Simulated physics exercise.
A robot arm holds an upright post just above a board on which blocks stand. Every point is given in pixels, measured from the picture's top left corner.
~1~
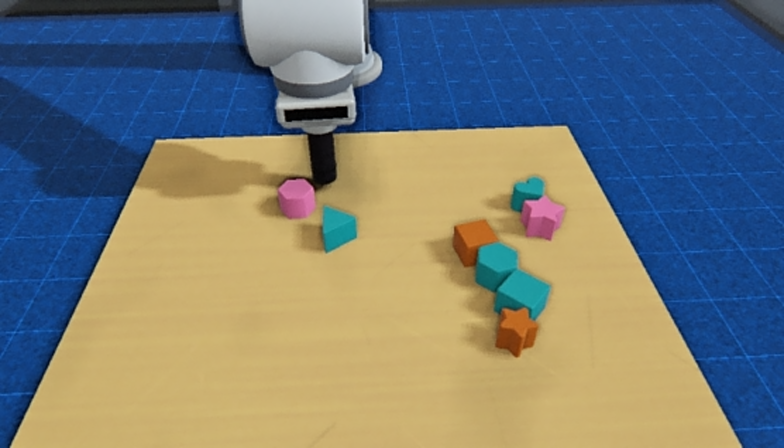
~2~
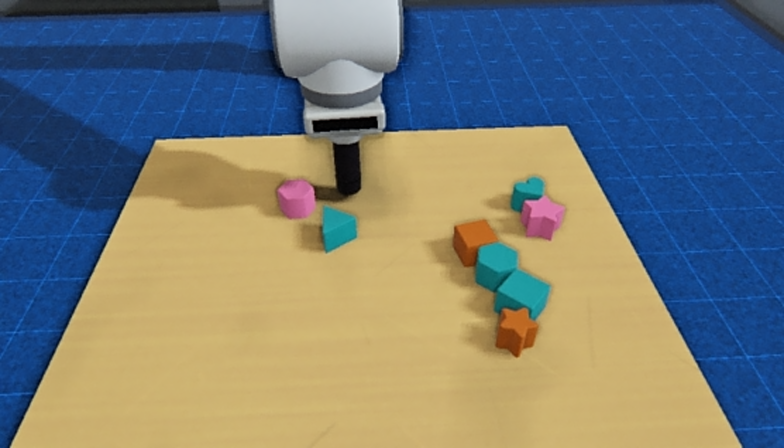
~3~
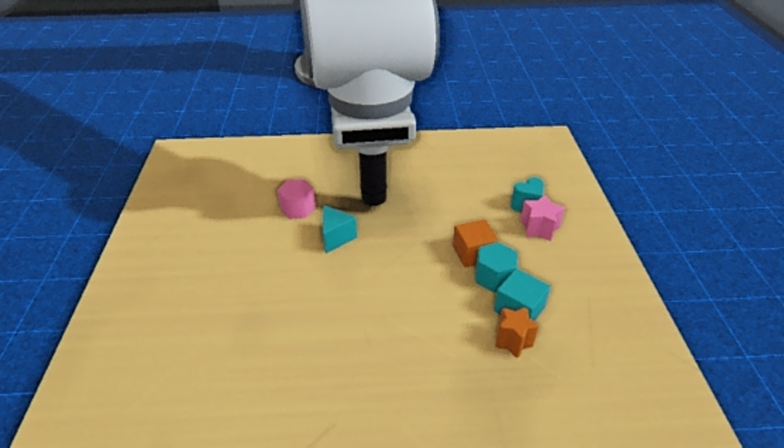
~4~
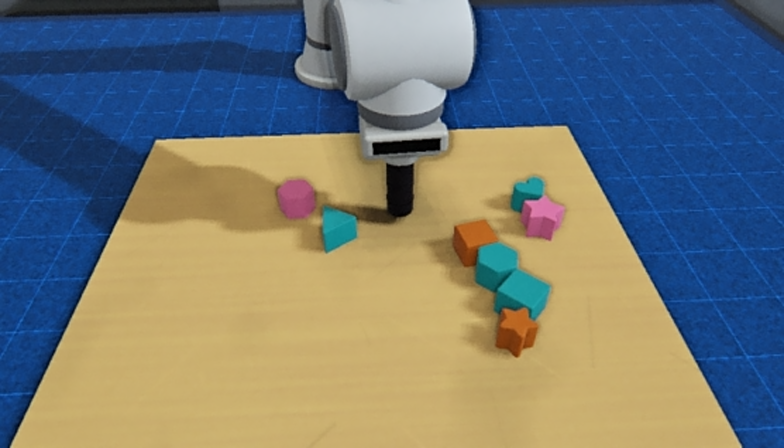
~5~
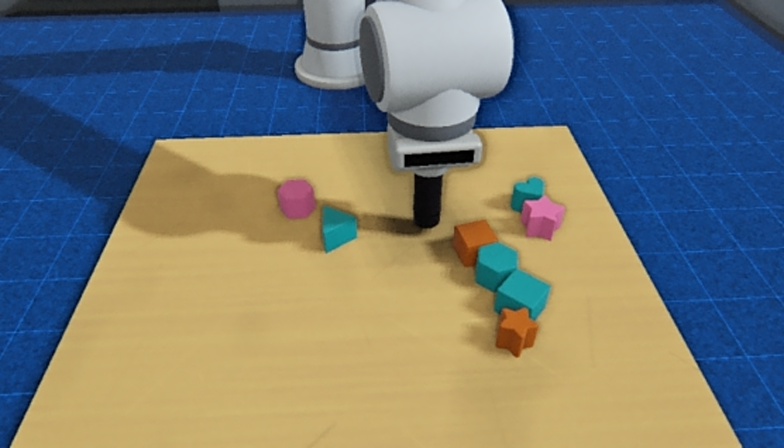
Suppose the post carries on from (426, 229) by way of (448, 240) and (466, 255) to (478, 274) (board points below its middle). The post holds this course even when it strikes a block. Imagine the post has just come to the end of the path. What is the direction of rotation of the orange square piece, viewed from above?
From overhead, the rotation is counterclockwise.
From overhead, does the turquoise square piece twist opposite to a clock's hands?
It seems not.
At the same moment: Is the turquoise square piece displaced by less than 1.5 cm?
Final answer: No.
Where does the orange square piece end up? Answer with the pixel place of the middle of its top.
For the centre of its top, I'd go with (514, 250).
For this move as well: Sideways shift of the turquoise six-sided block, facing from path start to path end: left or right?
Picture yourself facing from the start of the path to its end: The turquoise six-sided block moves off to your left.
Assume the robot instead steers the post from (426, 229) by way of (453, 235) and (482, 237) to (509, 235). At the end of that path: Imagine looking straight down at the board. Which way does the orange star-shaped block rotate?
It swings round clockwise.
What follows on the original path. Halfway along, post at (460, 239); orange square piece at (494, 240); turquoise six-sided block at (518, 263); orange star-shaped block at (517, 323); turquoise square piece at (535, 293), turned 25° clockwise.
At the end, post at (479, 265); orange square piece at (514, 250), turned 75° anticlockwise; turquoise six-sided block at (553, 271), turned 30° clockwise; orange star-shaped block at (516, 323); turquoise square piece at (548, 302), turned 50° clockwise.
